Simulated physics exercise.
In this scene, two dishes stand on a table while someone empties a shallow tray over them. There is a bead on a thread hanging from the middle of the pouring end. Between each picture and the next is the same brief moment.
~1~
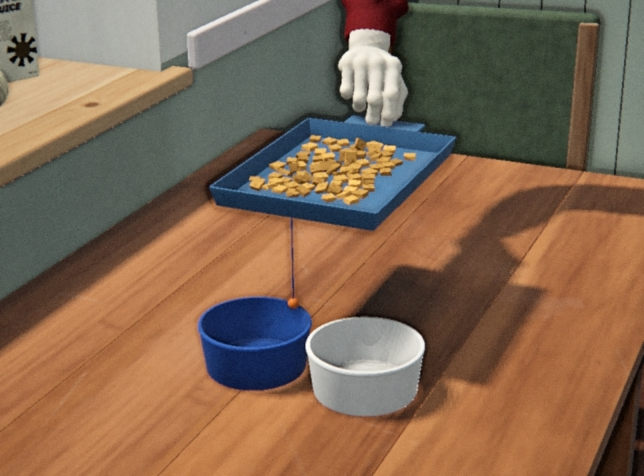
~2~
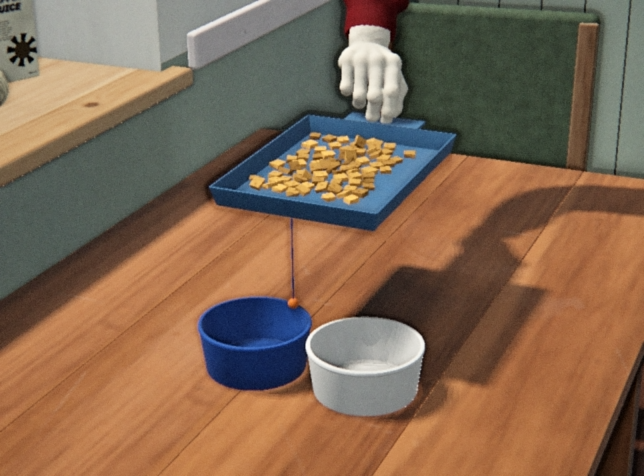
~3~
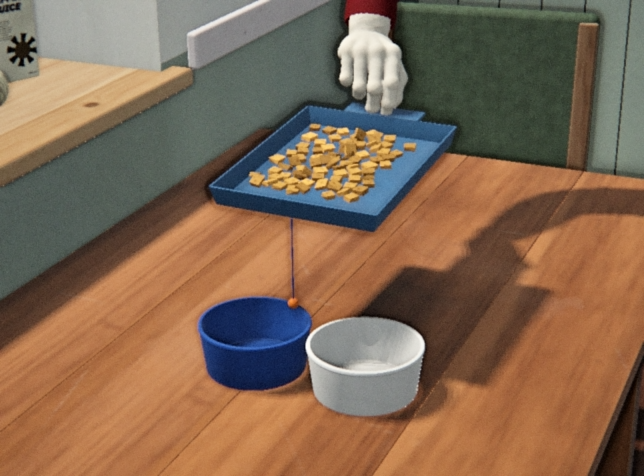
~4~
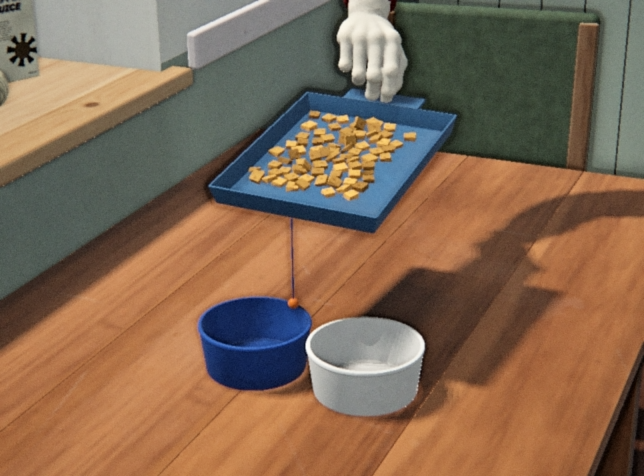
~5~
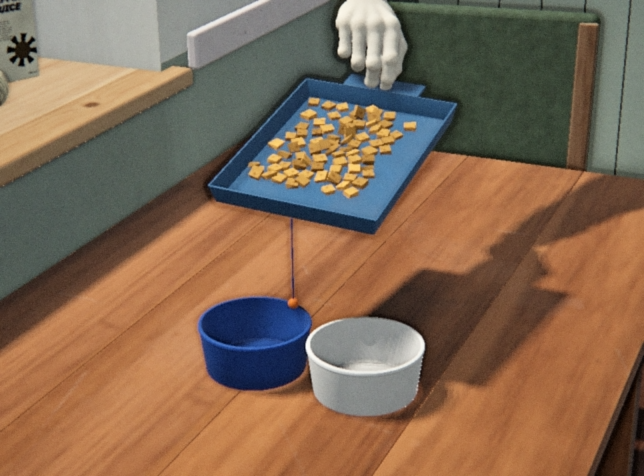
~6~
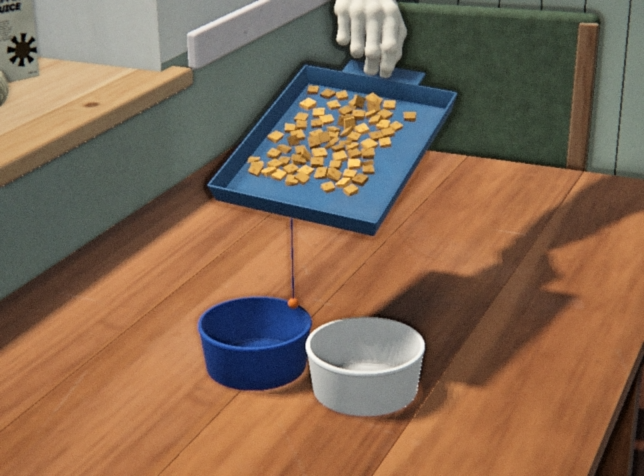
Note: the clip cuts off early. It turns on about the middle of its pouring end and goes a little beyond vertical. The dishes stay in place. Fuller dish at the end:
Right.
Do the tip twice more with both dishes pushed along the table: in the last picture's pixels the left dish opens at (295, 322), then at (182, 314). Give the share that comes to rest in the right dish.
20 %, then 60 %.
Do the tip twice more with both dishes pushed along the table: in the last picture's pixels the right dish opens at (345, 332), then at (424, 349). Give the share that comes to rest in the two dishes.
You'd get 60 per cent first and 60 per cent second.
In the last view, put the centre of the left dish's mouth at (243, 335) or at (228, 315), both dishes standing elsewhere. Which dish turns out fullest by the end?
Try 1 - the dish at right, try 2 - the dish at right.
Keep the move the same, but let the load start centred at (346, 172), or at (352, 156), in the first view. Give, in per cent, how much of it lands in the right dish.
Estimate: 70 % first, 60 % second.
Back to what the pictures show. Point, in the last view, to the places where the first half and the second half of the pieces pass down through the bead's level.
The first part passes (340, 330); everything after passes (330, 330).
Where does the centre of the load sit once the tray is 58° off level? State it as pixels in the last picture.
Look around (328, 183) in the last picture.
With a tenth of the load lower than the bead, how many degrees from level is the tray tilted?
105° or so.
Shortly afterwards, tray tipped steeply; the whole lot on the tray.
Next, tray tipped right over; all but a few on the tray; a little in the right dish; only a few outside both.
Some moments later, tray tipped past a quarter turn; near two thirds in the right dish; near a quarter in the left dish; near a quarter outside both.
In the end, tray tipped past a quarter turn; near two thirds in the right dish; near a quarter in the left dish; near a quarter outside both.
